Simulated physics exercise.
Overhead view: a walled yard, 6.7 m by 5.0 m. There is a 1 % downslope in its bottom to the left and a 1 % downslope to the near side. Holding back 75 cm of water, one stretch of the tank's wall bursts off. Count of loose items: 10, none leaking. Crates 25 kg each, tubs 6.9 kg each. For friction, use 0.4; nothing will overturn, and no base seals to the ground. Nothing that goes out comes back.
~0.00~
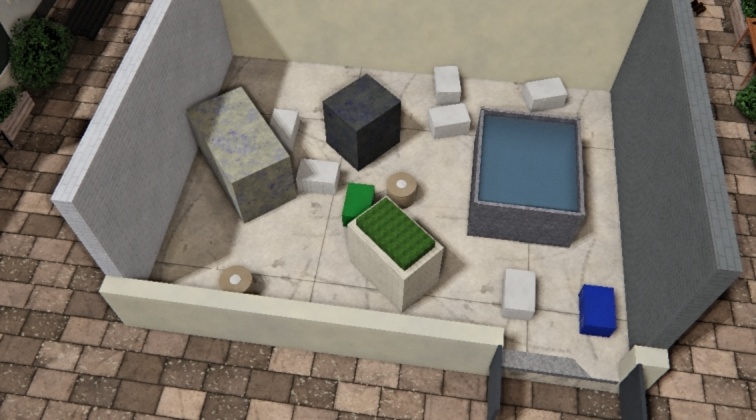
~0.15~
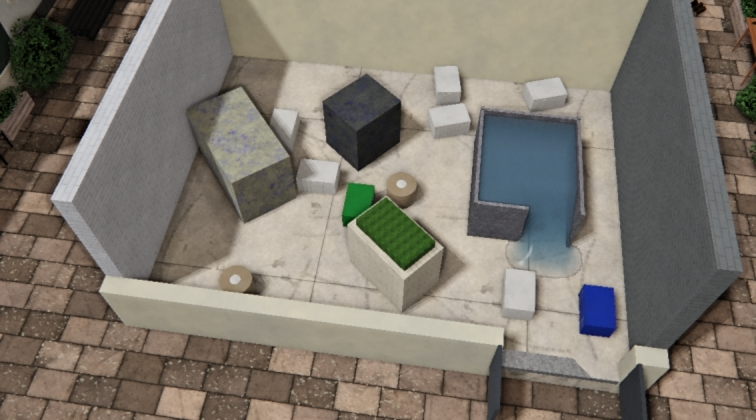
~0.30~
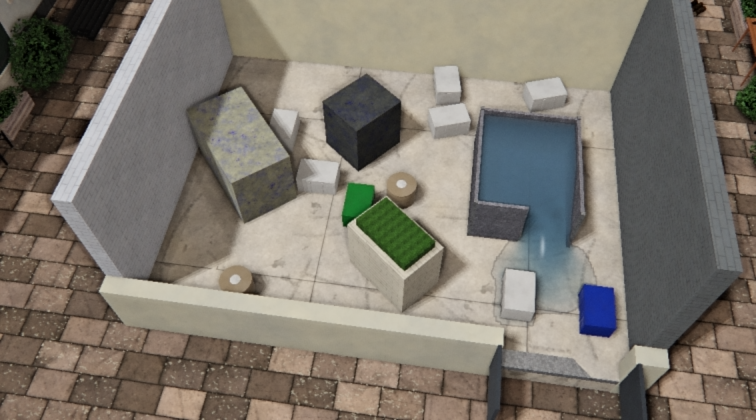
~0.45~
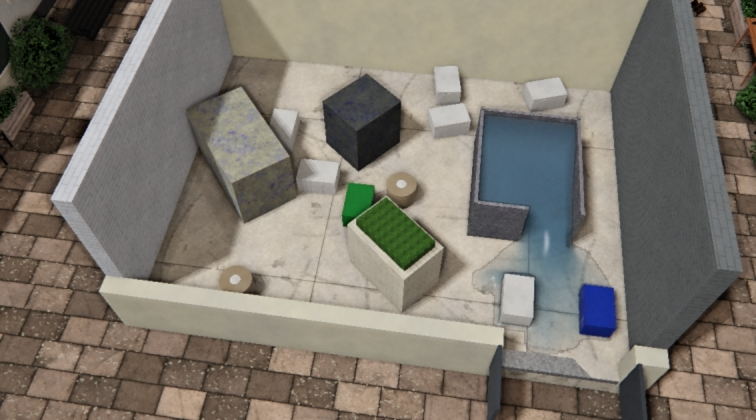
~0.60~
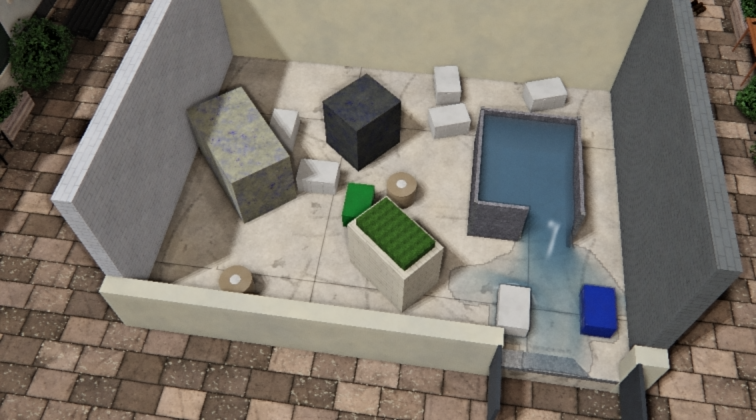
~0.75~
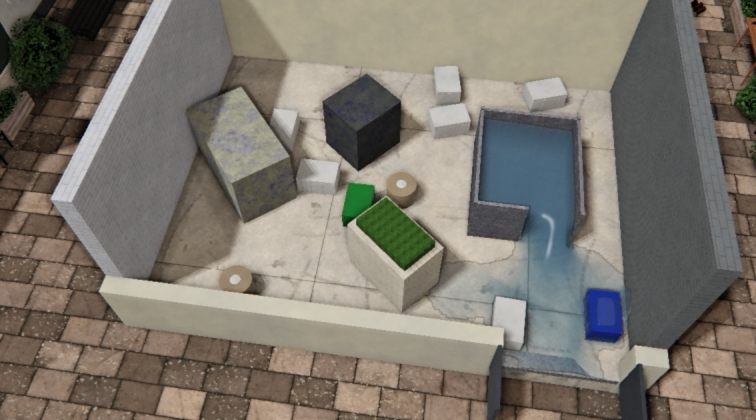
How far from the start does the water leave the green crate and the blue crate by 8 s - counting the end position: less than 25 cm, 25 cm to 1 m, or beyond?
By the end, the green crate remains about where it was, while the blue crate winds up a long way off.
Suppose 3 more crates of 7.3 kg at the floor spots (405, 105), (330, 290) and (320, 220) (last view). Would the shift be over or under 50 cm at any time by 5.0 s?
Spot by spot, in turn: Falls short, exceeds it, falls short.
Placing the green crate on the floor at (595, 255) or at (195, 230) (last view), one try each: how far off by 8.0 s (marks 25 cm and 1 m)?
Run 1: It remains nearly still. Run 2: It remains nearly still.
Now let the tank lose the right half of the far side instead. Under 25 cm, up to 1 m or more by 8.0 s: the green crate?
Note: Green crate essentially stationary.
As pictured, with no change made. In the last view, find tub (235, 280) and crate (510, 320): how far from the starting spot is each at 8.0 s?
100 cm and 50 cm, respectively.
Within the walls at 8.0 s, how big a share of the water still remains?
Around 38 % of the water.
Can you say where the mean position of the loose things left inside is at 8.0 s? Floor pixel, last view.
Around (389, 179).
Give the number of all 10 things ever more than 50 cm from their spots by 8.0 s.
2 in all.
After 1.6 s the green crate is near (359, 200), 0.0 m from its start, aground; the blue crate is near (597, 341), 0.5 m from its start, afloat; 0 of 10 are out; 1 afloat.
After 3.6 s the green crate is near (359, 200), 0.0 m from its start, aground; the blue crate has gone out; 1 of 10 are out; 0 afloat.
After 5.6 s the green crate is near (359, 200), 0.0 m from its start, aground; the blue crate has gone out; 1 of 10 are out; 0 afloat.
After 8.0 s the green crate is near (359, 200), 0.0 m from its start, aground; the blue crate has gone out; 1 of 10 are out; 1 afloat.
